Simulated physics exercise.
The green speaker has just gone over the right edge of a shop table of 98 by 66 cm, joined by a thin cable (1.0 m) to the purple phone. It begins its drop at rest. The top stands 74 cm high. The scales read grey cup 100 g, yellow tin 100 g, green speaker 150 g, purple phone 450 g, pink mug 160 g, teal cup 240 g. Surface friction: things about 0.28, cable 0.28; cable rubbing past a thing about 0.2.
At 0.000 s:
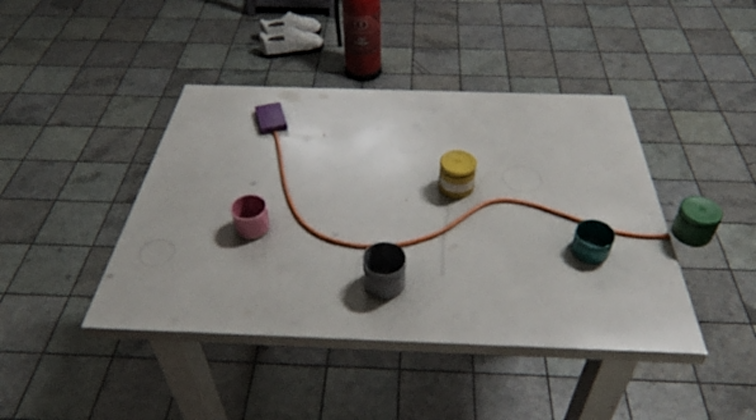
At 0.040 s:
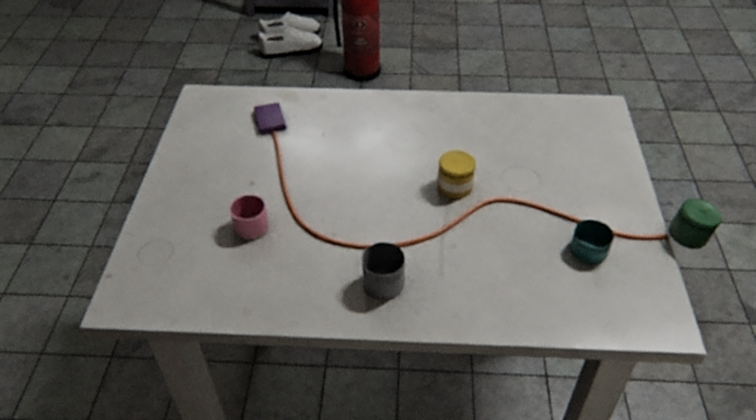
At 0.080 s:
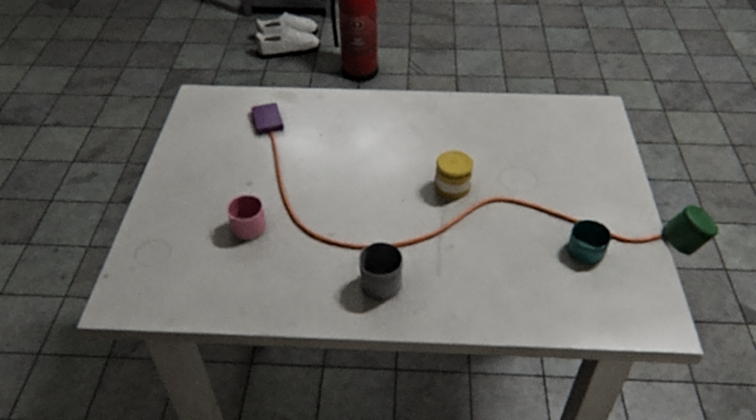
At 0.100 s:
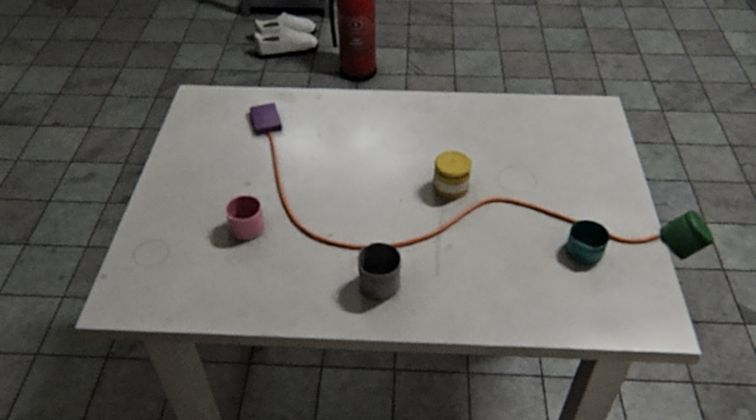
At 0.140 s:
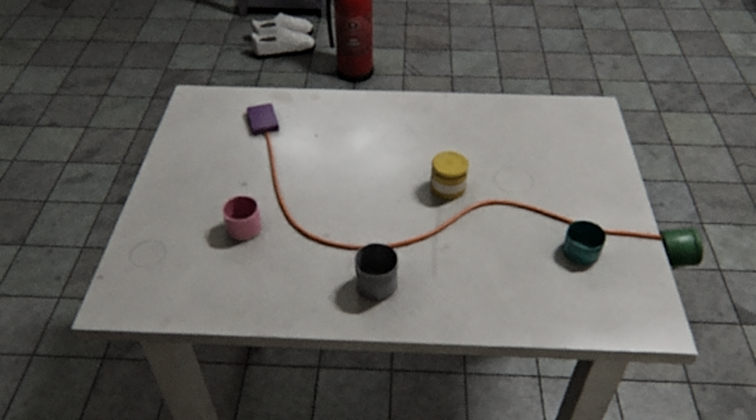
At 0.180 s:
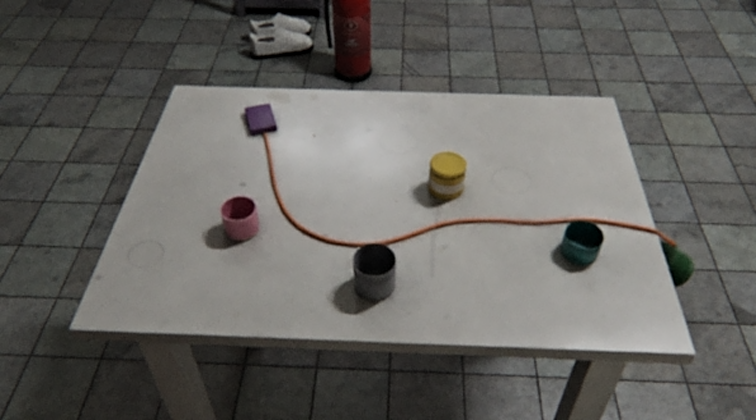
The footage shows a green cylindrical object at the right edge of a white table tilting and dropping below the edge, tugging part of an orange cable straighter, while the purple device, tin, mug and cups stay in place.
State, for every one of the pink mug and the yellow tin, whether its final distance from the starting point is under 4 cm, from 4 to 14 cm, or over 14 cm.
Final distances: Pink mug under 4 cm, yellow tin from 4 to 14 cm.
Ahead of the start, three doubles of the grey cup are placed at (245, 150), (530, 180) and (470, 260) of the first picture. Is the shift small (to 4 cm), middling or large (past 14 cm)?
Slight, slight, slight.
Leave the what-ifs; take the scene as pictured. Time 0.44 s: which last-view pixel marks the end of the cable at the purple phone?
It's at around pixel (296, 131).
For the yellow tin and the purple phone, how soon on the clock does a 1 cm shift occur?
On the clock, yellow tin 0.34 s and purple phone 0.34 s.
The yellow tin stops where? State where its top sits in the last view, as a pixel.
Around (463, 135).
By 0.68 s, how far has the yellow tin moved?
I'd put the yellow tin at some 8 cm.
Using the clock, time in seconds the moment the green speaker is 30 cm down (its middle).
The clock reads 0.50 s at that moment.
At 0.4 s, the cable's tail end at (296, 131); yellow tin 7 cm off its start, green speaker over the edge, purple phone 4 cm off its start.
At 0.7 s, the cable's tail end at (305, 132); yellow tin 9 cm off its start, green speaker over the edge, purple phone 6 cm off its start.
At 0.9 s, the cable's tail end at (307, 132); yellow tin 9 cm off its start at (463, 135), green speaker over the edge, purple phone 6 cm off its start at (287, 122).
At 1.2 s, the cable's tail end at (311, 133); yellow tin 9 cm off its start, green speaker over the edge, purple phone 7 cm off its start.
At 2.4 s, the cable's tail end at (311, 133); yellow tin 9 cm off its start at (463, 135), pink mug 0 cm off its start at (238, 208), green speaker over the edge, purple phone 7 cm off its start at (292, 124).
